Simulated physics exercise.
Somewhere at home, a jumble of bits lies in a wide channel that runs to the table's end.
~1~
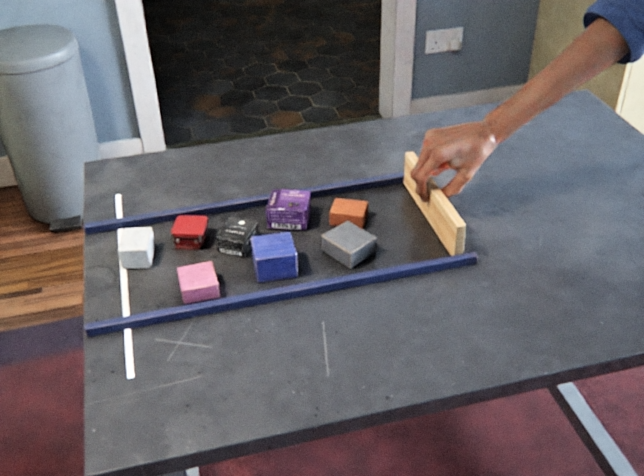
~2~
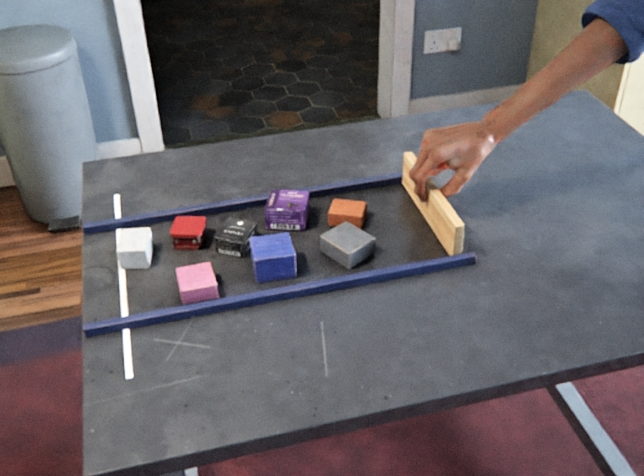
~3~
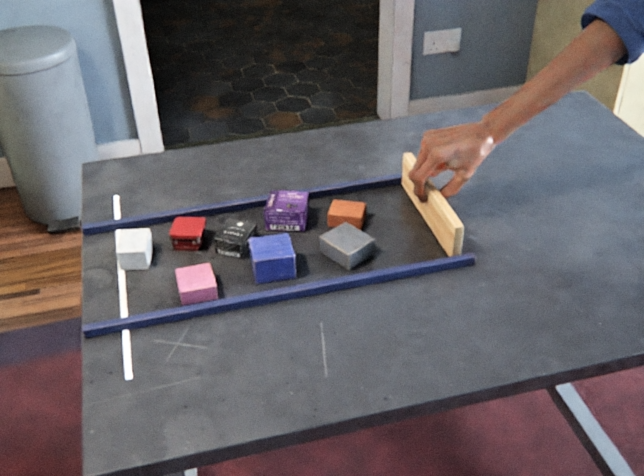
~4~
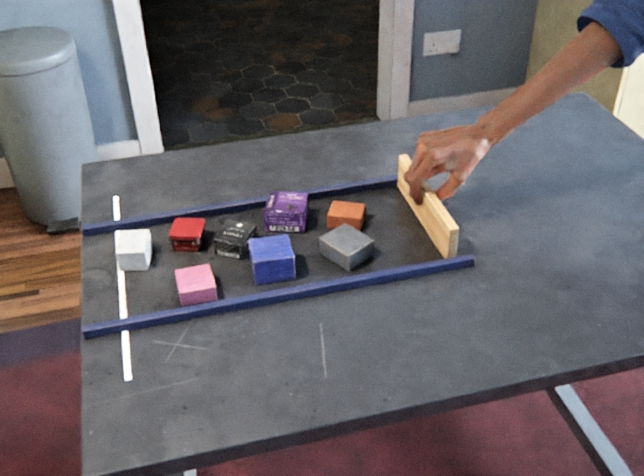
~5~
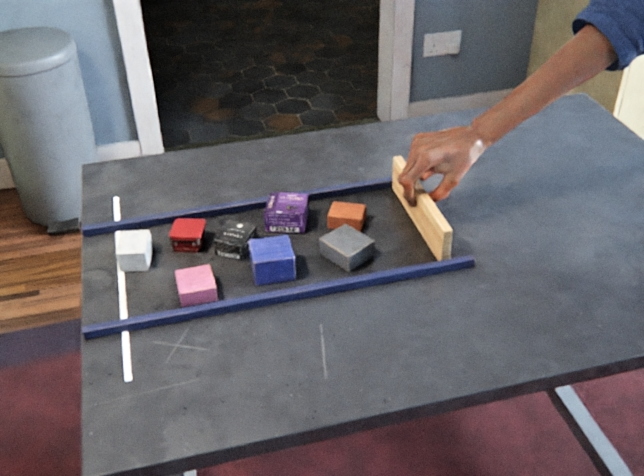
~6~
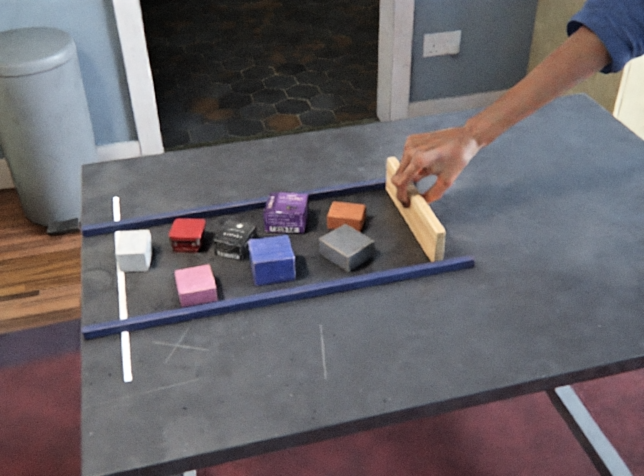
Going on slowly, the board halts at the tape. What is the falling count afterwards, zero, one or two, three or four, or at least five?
Afterwards the falling count is at least five.
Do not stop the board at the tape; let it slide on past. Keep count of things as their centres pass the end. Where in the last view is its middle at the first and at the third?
First about (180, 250), next about (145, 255).
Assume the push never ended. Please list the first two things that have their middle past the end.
The order is the pink block, then the white block.
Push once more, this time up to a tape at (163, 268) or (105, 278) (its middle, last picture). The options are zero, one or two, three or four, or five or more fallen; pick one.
Count at position one: Just one or two; at position two: Five or more.
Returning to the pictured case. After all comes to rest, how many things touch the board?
It's touching 3 at the end.
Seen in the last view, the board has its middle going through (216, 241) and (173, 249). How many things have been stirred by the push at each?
Counting first: 8, next 8.
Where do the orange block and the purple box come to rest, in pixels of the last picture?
Listed as asked: First (101, 265), and then (98, 237).
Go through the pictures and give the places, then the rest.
In the first frame, white block (137, 248); pink block (198, 283); red case (191, 233); board (432, 202); tape (123, 272).
In the second frame, pink block (197, 283); blue block (273, 257).
In the third frame, red case (189, 234); purple box (287, 210).
In the fourth frame, white block (135, 250); orange block (347, 216).
In the fifth frame, pink block (196, 285); board (420, 207).
In the sixth frame, white block (135, 251); pink block (196, 286); red case (188, 236); board (413, 208); tape (121, 275).
Soon after, none off yet; white block at rest near (135, 251); pink block at rest near (196, 286); red case at rest near (188, 236).
Then, none off yet; white block at rest near (135, 251); pink block moved about its own width near (162, 292); red case moved a little near (176, 235).
Further on, none off yet; white block moved about its own width near (86, 258); pink block moved well along near (78, 309); red case moved well along near (117, 238).
By the end, the number that fall off is five or more; fallen, blue block, black box, red case, pink block and white block.
